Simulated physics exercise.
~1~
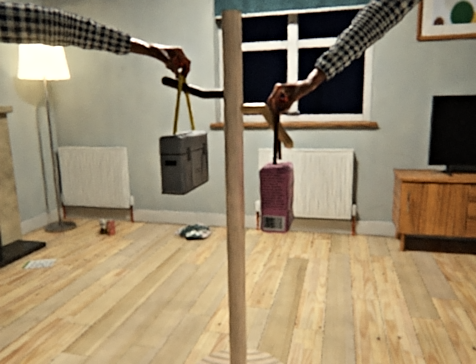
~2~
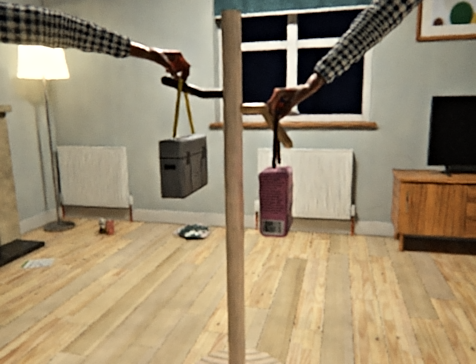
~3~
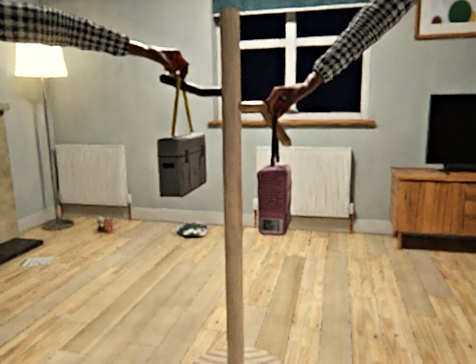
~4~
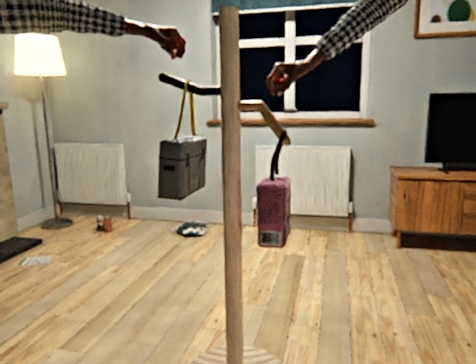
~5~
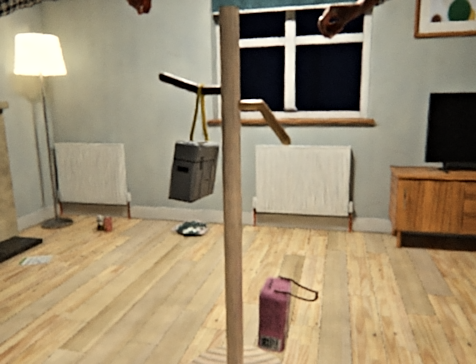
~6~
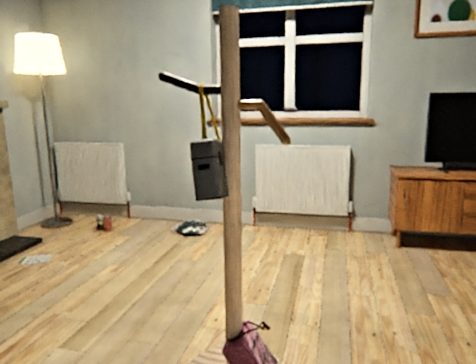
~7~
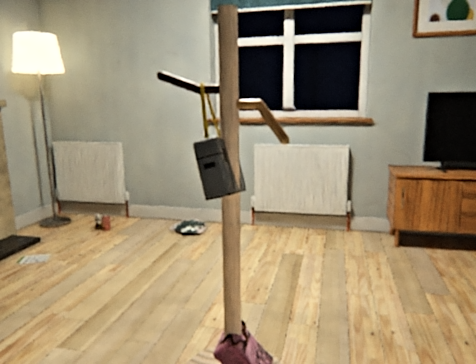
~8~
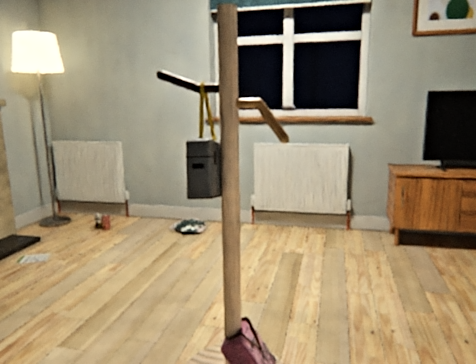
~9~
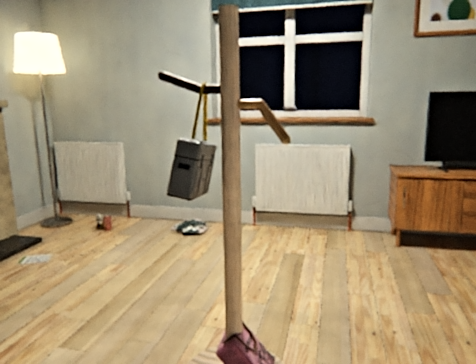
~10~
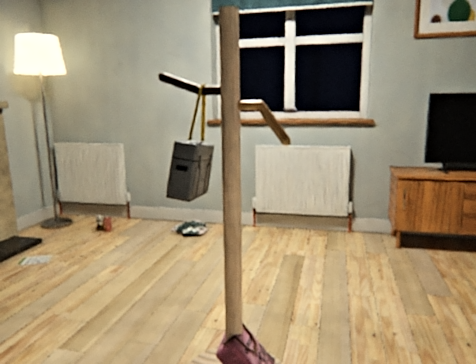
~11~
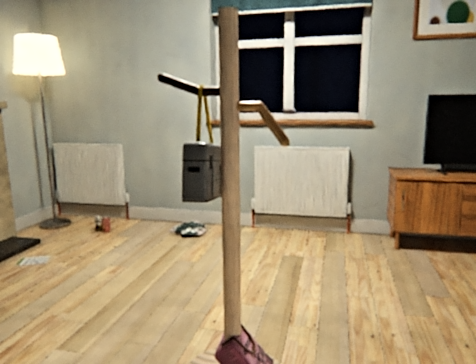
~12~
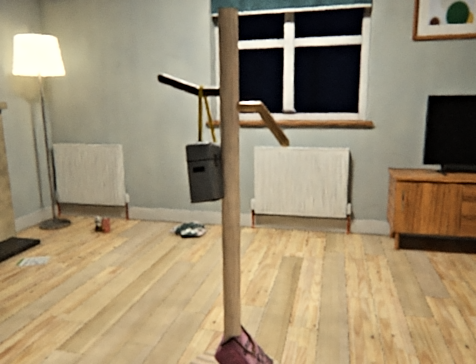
Two hands in checked sleeves hold a grey case and a pink sack by their loops at the pegs of a wooden post, in a room with a lamp, a window and a television. The hands let go and draw back out of view. The pink sack slips off the sloping right peg and drops to the floor, tipping over near the foot of the post. The grey case slides a little along the left peg towards the post and swings to and fro. At the end it still hangs there, slightly tilted, while the sack lies slumped at the base.
